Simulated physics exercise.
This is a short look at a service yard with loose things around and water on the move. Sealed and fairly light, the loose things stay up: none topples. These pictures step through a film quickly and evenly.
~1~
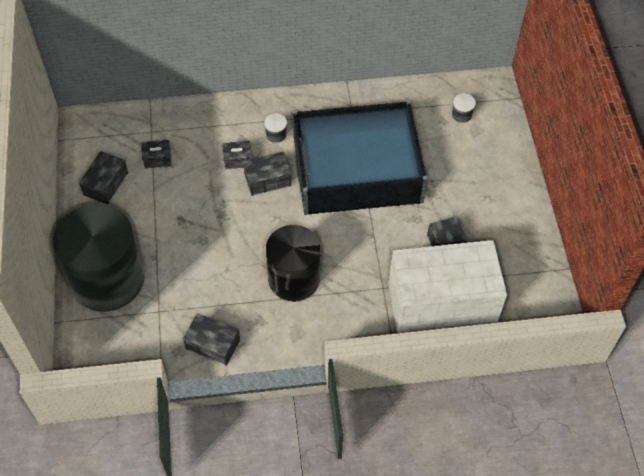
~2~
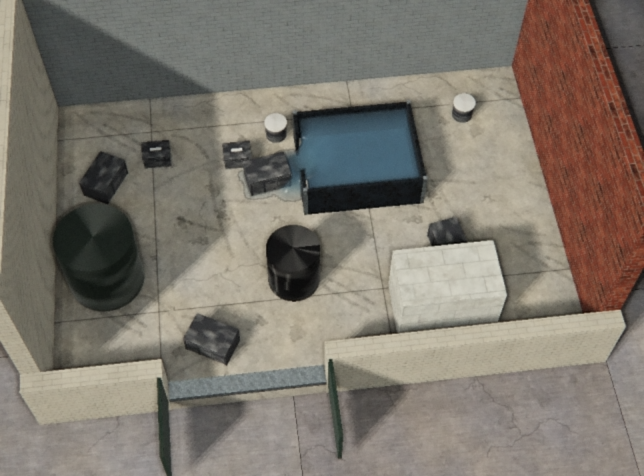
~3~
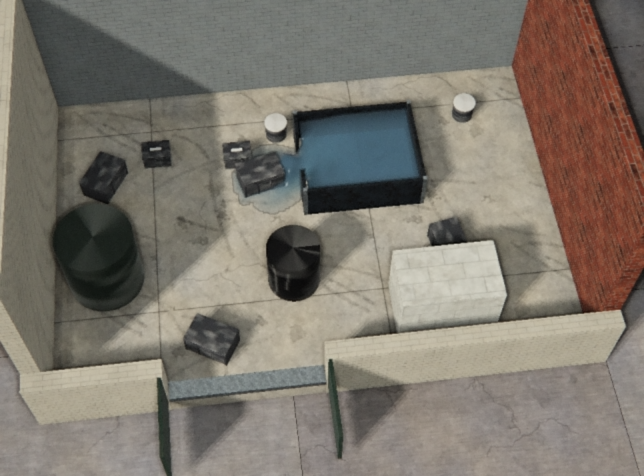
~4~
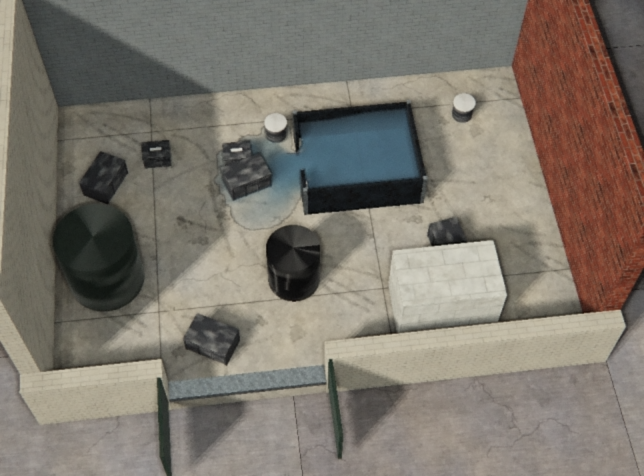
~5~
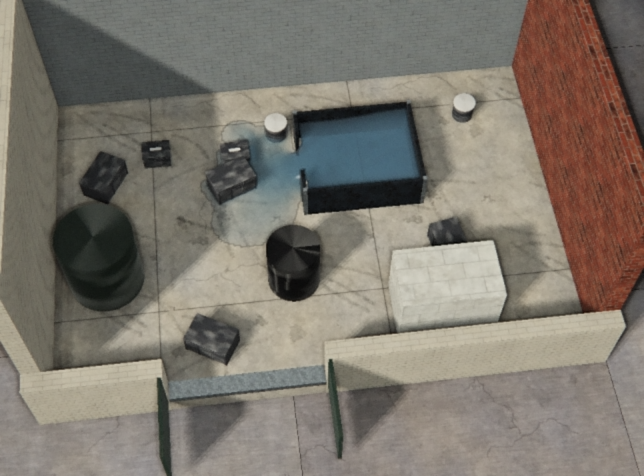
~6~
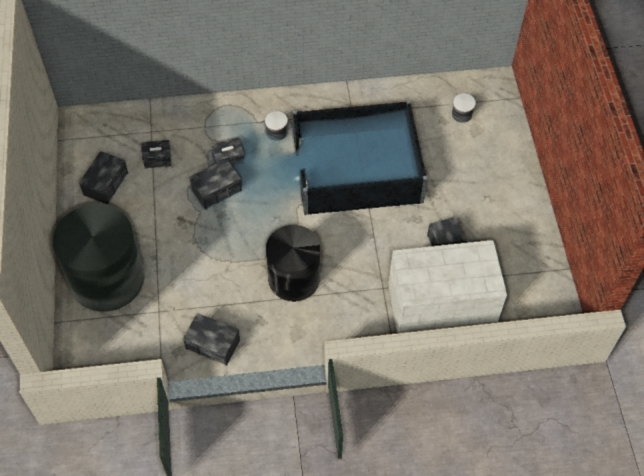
A blue pool of water spills out leftward across the yard, pushing a dark crate left.
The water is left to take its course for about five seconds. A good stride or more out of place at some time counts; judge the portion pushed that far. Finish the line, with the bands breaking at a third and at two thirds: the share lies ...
The share lies between a third and two thirds.
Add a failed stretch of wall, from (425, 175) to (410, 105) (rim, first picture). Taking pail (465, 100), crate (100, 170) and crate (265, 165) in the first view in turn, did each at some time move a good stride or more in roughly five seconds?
First beyond that mark, then under that mark, then under that mark.
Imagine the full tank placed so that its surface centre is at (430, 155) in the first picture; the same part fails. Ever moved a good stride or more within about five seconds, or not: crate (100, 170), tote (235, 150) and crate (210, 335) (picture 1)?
Object by object, in turn: Lingered near its place, travelled a good distance, lingered near its place.
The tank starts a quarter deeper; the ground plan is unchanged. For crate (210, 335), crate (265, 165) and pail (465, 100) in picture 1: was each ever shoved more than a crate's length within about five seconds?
One: Stayed below the mark. Two: Passed the mark. Three: Stayed below the mark.
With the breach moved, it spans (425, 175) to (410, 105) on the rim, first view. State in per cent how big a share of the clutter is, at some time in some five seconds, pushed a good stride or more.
10 percent, give or take.
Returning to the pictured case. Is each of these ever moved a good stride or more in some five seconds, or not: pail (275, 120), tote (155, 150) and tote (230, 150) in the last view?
Per object, same order: Less than that / the full distance / the full distance.
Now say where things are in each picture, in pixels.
The first frame shows a crate at (267, 167) rests on the ground; a tote at (237, 150) rests on the ground; 0 of 8 have shifted.
The second frame shows a crate at (267, 167) rests on the ground; a tote at (237, 150), on the bottom; 0 of 8 have shifted.
The third frame shows a crate at (260, 168), on the bottom, close to its start; a tote at (237, 150), on the bottom; 1 of 8 have shifted.
The fourth frame shows a crate at (246, 170), on the bottom, close to its start; a tote at (237, 150) rests on the ground; 1 of 8 have shifted.
The fifth frame shows a crate at (231, 174) rests on the ground, a stride from its start; a tote at (235, 150), on the bottom; 1 of 8 have shifted.
The sixth frame shows a crate at (215, 178), on the bottom, a stride from its start; a tote at (228, 149) rests on the ground, close to its start; 2 of 8 have shifted.
A moment on, 1 of 8 are well off their spots; 0 afloat.
Next, 2 of 8 are well off their spots; 0 afloat.
Later, 3 of 8 are well off their spots; 0 afloat.
In the end, 3 of 8 are well off their spots, and 3 have been at some point; 1 afloat.
